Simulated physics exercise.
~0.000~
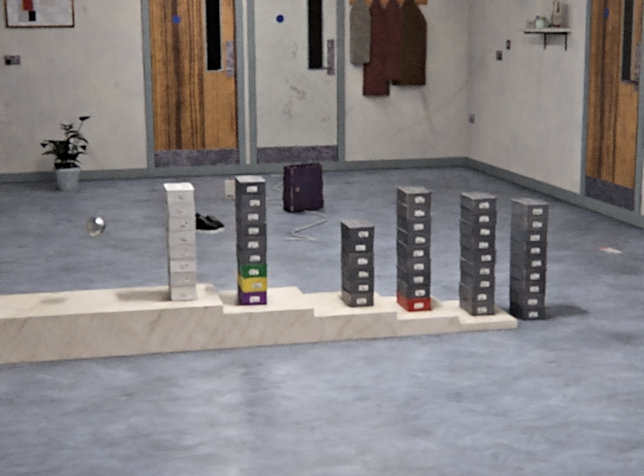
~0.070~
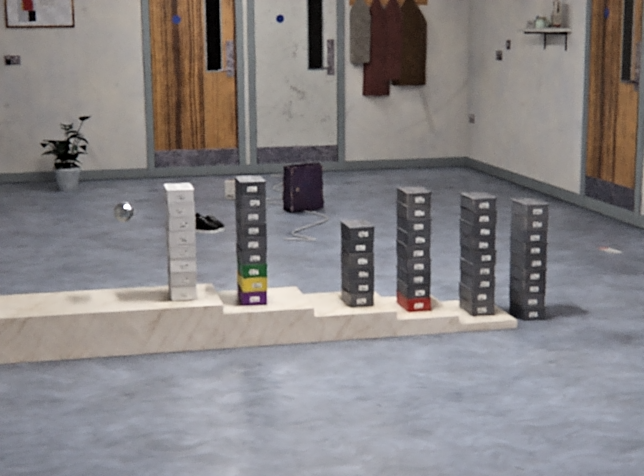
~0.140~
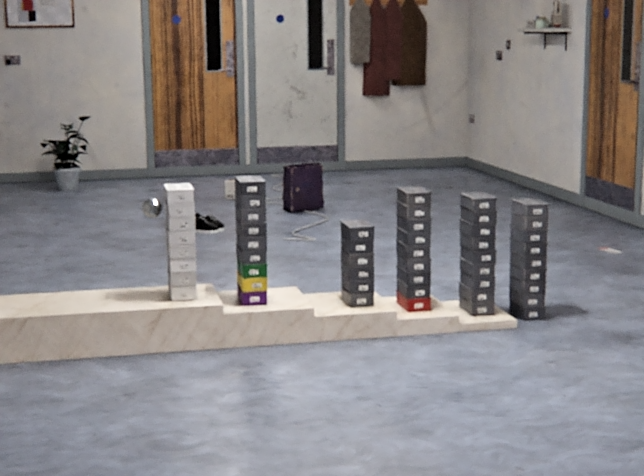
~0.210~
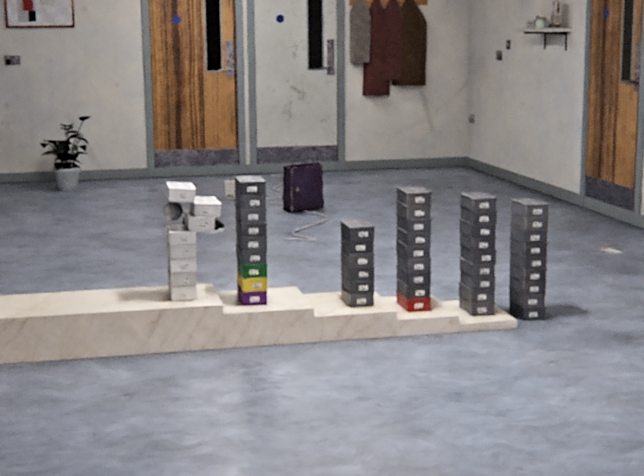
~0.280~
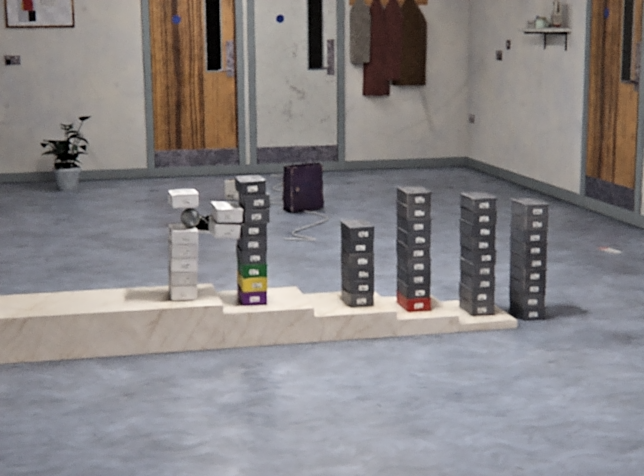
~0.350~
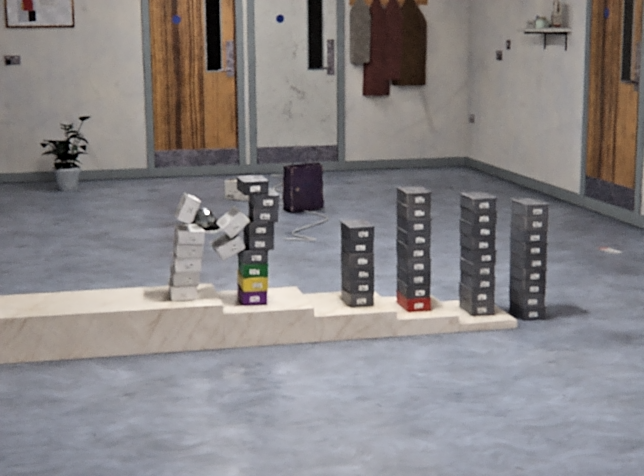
A shiny steel ball flew in from the left and struck the upper part of the white stack of tubs, knocking pieces rightward into the neighbouring dark stack, whose upper tubs shifted out of line.
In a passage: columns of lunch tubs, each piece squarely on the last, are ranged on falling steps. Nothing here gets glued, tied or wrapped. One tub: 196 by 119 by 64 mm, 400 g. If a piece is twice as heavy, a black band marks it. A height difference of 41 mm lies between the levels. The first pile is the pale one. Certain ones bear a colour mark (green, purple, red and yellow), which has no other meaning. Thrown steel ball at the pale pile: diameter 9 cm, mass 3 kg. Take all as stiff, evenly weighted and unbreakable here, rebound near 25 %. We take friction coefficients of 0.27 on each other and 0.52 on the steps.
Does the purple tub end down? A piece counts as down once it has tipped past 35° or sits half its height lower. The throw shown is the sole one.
No.
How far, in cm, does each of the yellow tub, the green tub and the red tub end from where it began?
Shift in cm - yellow: 14; green: 22; red: 6.
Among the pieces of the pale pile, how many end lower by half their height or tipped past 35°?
The count is 7.
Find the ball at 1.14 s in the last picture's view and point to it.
It sits close to pixel (249, 252).
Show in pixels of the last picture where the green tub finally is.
Its centre ends up near pixel (294, 286) in the last picture.
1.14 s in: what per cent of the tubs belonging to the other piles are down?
20 per cent by then.
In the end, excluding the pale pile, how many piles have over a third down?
Looks like 5 of them in total.
After 1.14 s, 7 of the pale pile down; 8 of the 42 other tubs down; purple tub 8 mm from its place; yellow tub on its side.
After 2.28 s, 7 of the pale pile down; 32 of the 42 other tubs down; purple tub 8 mm from its place; green tub on its side.
In the end (3.6 s), 7 of the pale pile down; 38 of the 42 other tubs down; purple tub 8 mm from its place; yellow tub on its side; green tub on its side. From the last view, middles, purple tub near (254, 294), yellow tub near (281, 287).
